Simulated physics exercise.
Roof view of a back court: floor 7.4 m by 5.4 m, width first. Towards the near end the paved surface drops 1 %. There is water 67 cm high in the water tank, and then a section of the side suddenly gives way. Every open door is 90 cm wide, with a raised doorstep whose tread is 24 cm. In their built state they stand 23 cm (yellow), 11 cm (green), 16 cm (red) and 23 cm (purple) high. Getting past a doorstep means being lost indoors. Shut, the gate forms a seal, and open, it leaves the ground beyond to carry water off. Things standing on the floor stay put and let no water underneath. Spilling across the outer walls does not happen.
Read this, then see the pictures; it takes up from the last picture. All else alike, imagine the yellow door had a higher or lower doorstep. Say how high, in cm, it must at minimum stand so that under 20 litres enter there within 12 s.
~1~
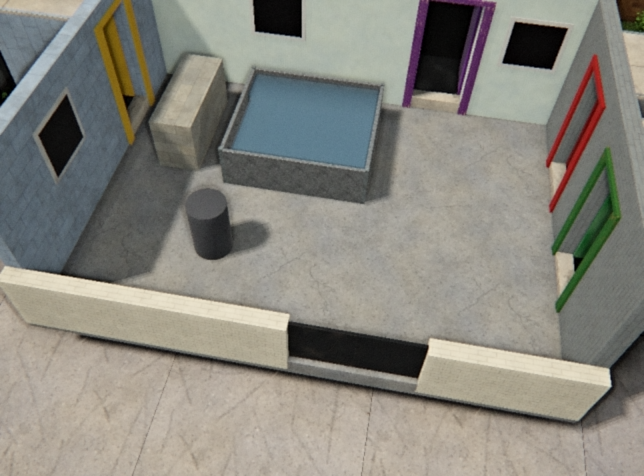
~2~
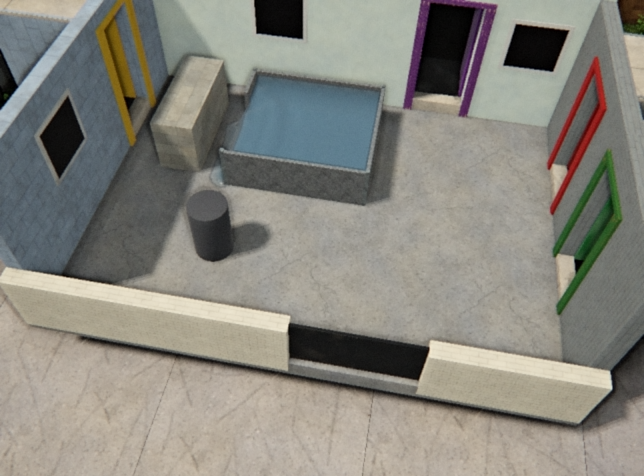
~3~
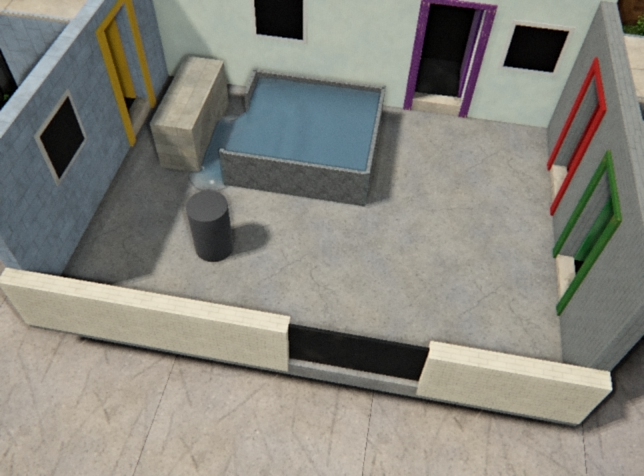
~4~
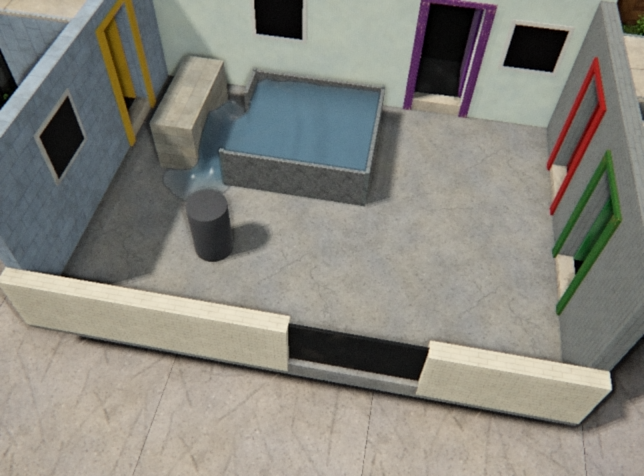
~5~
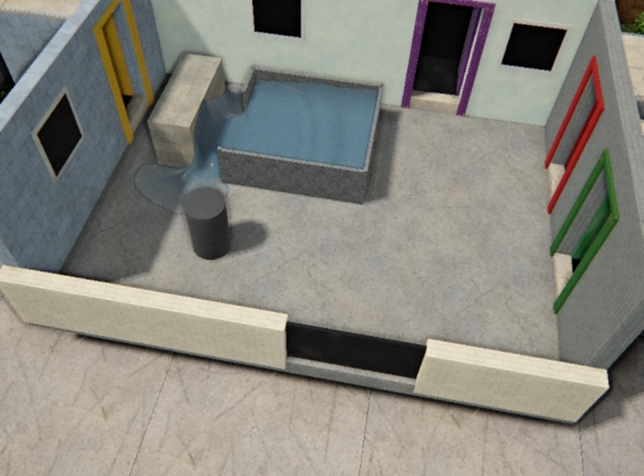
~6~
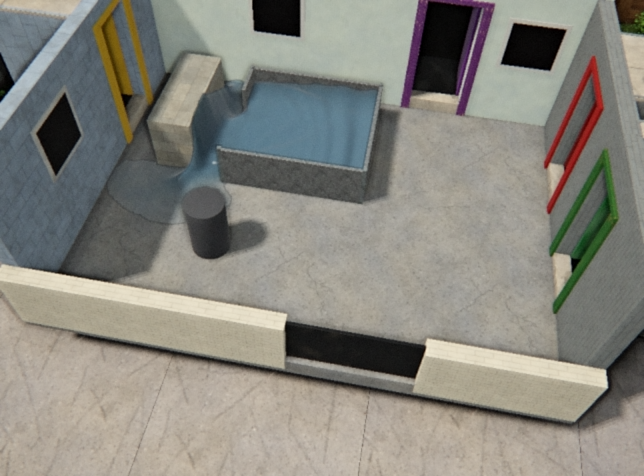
It must stand at least about 6.5 cm high.
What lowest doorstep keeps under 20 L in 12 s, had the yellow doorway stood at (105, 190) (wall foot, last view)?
Around 13.0 cm would do it.
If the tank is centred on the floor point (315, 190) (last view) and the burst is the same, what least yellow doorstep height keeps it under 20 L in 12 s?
Roughly 15 centimetres.
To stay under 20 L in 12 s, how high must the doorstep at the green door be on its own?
Green: Roughly 9.5 cm.
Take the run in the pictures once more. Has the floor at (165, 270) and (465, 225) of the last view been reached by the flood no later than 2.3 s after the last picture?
Taking them in turn, they come out submerged and spared.
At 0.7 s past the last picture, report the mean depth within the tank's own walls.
The mean depth is roughly 47 cm.
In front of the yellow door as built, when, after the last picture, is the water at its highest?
Peak: Close to 9.5 s.
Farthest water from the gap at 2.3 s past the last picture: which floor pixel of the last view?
The farthest wet point sits near (535, 131) in the last view.
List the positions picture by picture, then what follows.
The first frame shows still water, 67 cm deep, in the water tank at (306, 119); the yellow door at (129, 77) is dry.
In the second frame, the front is at a hidden place, 0.3 m from the gap at (239, 143); 0.3 m2 of floor is wet, 67 cm left at the back.
In the third frame, the gap is at (239, 145), the front 0.6 m out at a hidden place; the back of the water tank holds 67 cm.
In the fourth frame, the front is at (169, 177), 1.0 m from the gap at (239, 145); 1.2 m2 of floor is wet, 67 cm left at the back.
In the fifth frame, the gap is at (237, 143), the front 1.5 m out at (139, 179); the back of the water tank holds 67 cm.
In the sixth frame, the front is at (115, 174), 1.9 m from the gap at (236, 142); 2.5 m2 of floor is wet, 62 cm left at the back; the yellow door at (128, 76), 2.0 m from the gap, is still 1.3 m from the nearest water.
Then, 0.7 s after the last picture water covers 20 % of the floor, deepest (57 cm) near (208, 152); it has not reached the yellow door.
Then, 2.3 s after the last picture water covers 40 % of the floor, deepest (32 cm) near (221, 147); 8 cm at the yellow door, 0 litres in over its 23 cm doorstep.
Then, 11.3 s after the last picture water covers 100 % of the floor, deepest (16 cm) near (197, 234); 8 cm at the yellow door, 0 litres in over its 23 cm doorstep.
At the yellow door as built, the water peaked near 10 cm, 9.5 s after the last picture.
With a doorstep of 5.5 cm, 31 litres would have come in within the 12 s; with 7.5 cm, 13 litres. So under 20 litres takes about 6.5 cm.
